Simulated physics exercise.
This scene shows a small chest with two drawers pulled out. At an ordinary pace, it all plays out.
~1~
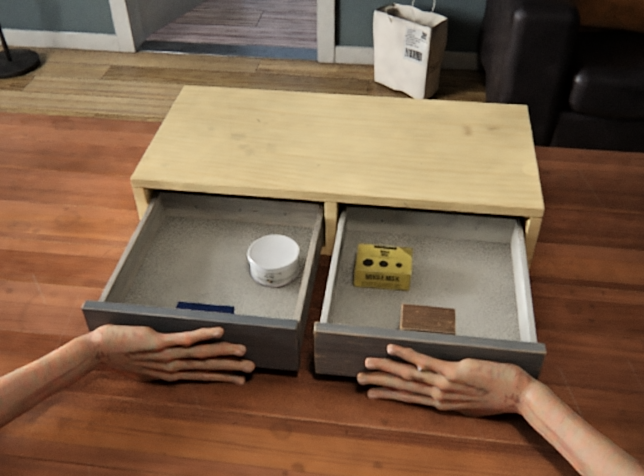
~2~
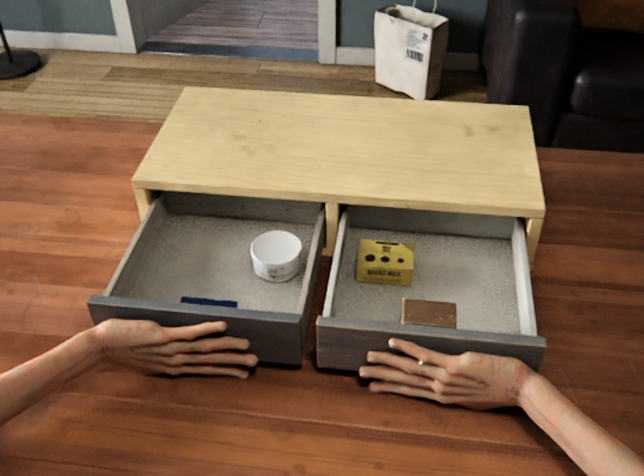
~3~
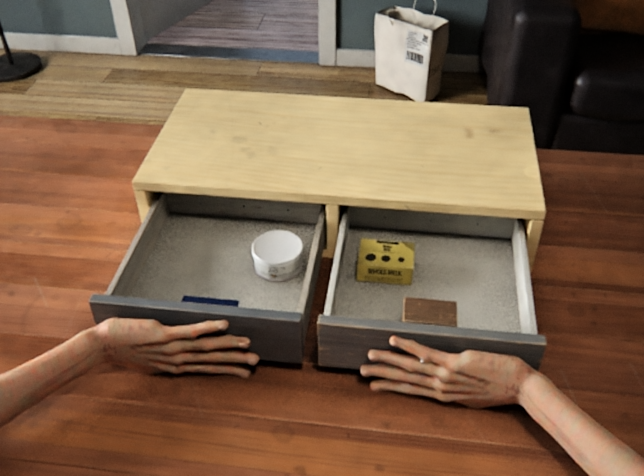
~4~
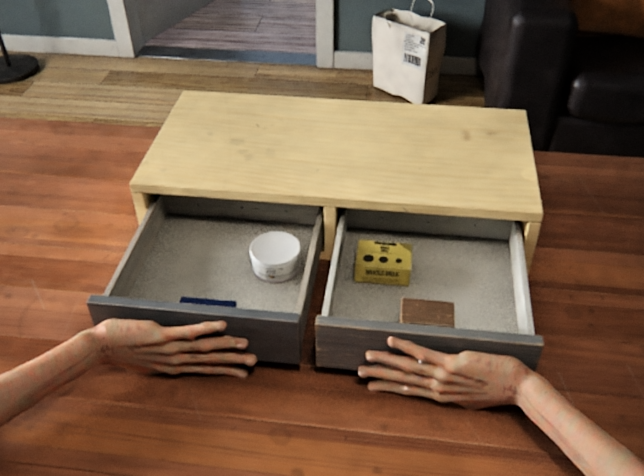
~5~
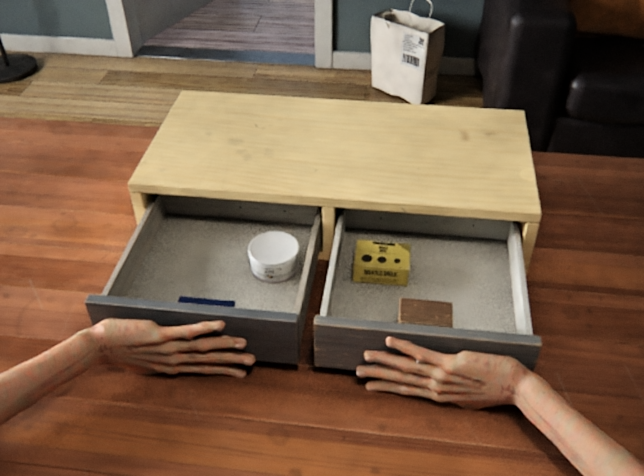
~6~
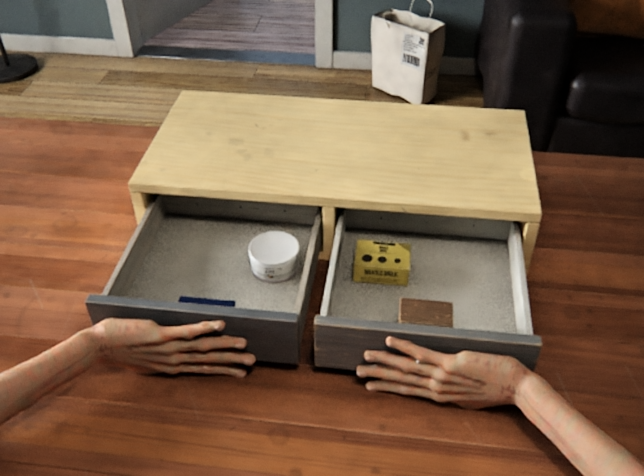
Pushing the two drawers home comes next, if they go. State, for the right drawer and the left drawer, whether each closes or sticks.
The right drawer will most likely be fully home; the left drawer will most likely be fully home.
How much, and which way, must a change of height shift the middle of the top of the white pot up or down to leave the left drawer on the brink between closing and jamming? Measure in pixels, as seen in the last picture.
Raise it by roughly 20 pixels.
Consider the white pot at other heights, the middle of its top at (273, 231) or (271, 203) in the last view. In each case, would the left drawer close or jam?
It pushes fully shut and then is blocked.
Then, 0.42 s later than the last frame, right drawer starting in; left drawer starting in.
Then, 0.70 s later than the last frame, right drawer about half in; left drawer about half in.
Then, 0.94 s later than the last frame, right drawer nearly in; left drawer nearly in.
When it is over, the right drawer goes all the way in; the left drawer goes all the way in.
